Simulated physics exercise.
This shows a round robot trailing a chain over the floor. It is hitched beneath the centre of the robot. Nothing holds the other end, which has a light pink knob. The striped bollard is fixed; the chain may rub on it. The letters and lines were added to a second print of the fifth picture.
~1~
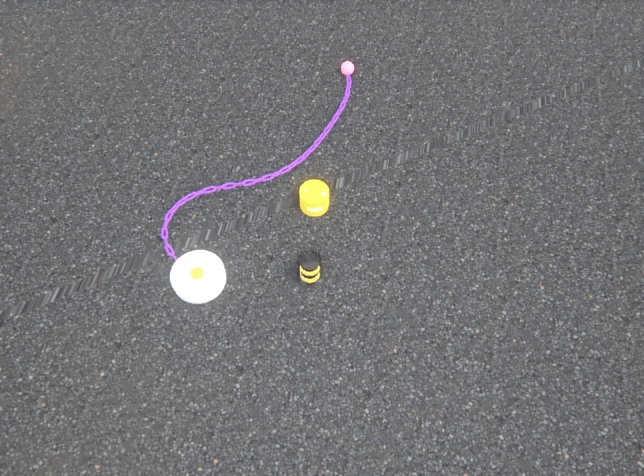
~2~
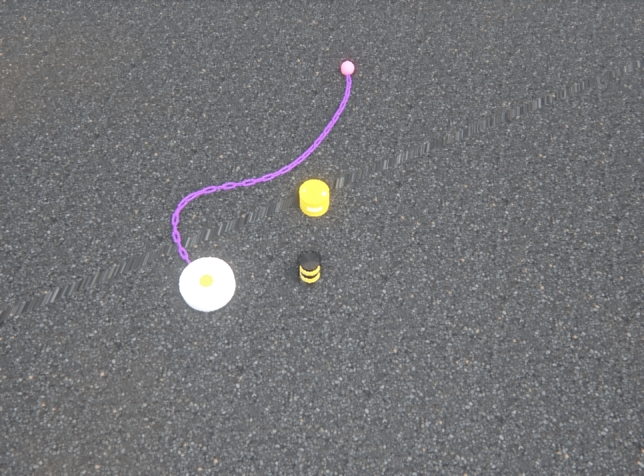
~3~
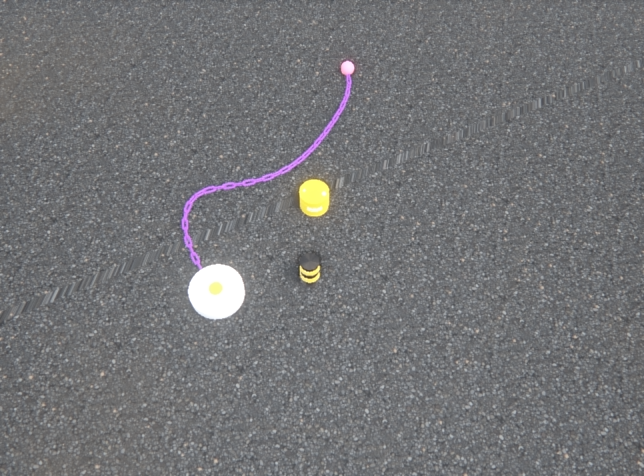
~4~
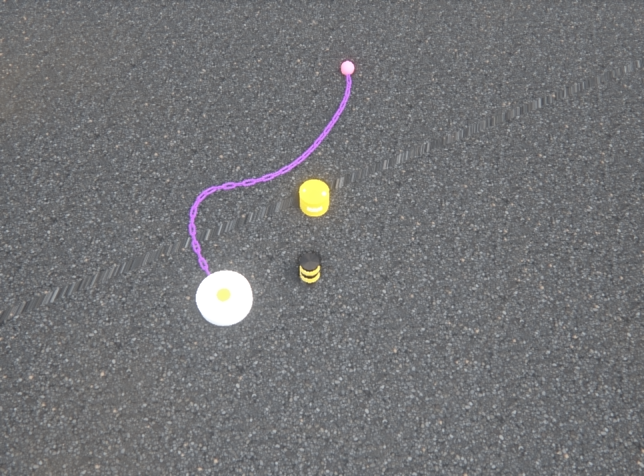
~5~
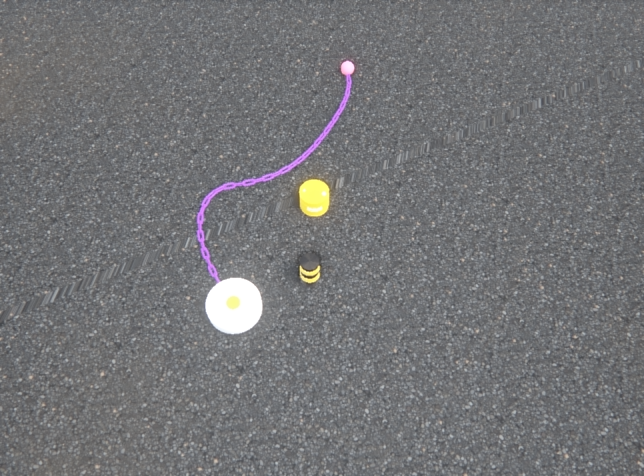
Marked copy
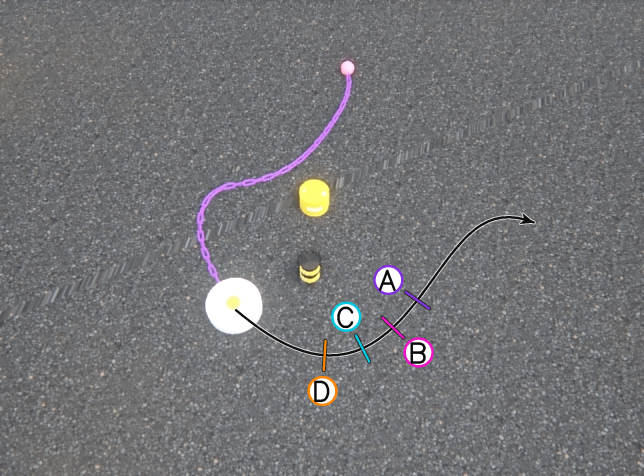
On a dark, speckled floor, a round white robot with a yellow centre sits left of a yellow pot and a black-and-yellow bollard, trailing a curved purple chain with a light pink knob at its far end. The robot creeps slightly down and right, drawing the nearby chain along while the knob stays still.
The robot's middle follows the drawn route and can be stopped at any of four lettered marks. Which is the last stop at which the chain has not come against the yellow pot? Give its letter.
No farther than B.
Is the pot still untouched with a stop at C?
Yes.
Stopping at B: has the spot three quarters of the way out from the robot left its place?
No.
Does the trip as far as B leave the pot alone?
For that mark, yes.
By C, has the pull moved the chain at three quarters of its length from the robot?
No.
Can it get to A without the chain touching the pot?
No.
On the marked copy, A at (417, 300); B at (393, 328); C at (362, 348); D at (325, 355); the route from (236, 310) via (410, 310) to (534, 222).
Taking B. A third of the way, robot (285, 341), middle of the chain (267, 181), free end (347, 68).
Two thirds of the way, robot (348, 350), middle of the chain (280, 190), free end (347, 68).
When it is over, robot (394, 324), middle of the chain (292, 196), free end (347, 68); only the bollard has been touched, if anything.
As for the rest, A brings the chain against the pot; C is safe but short; D is safe but short.
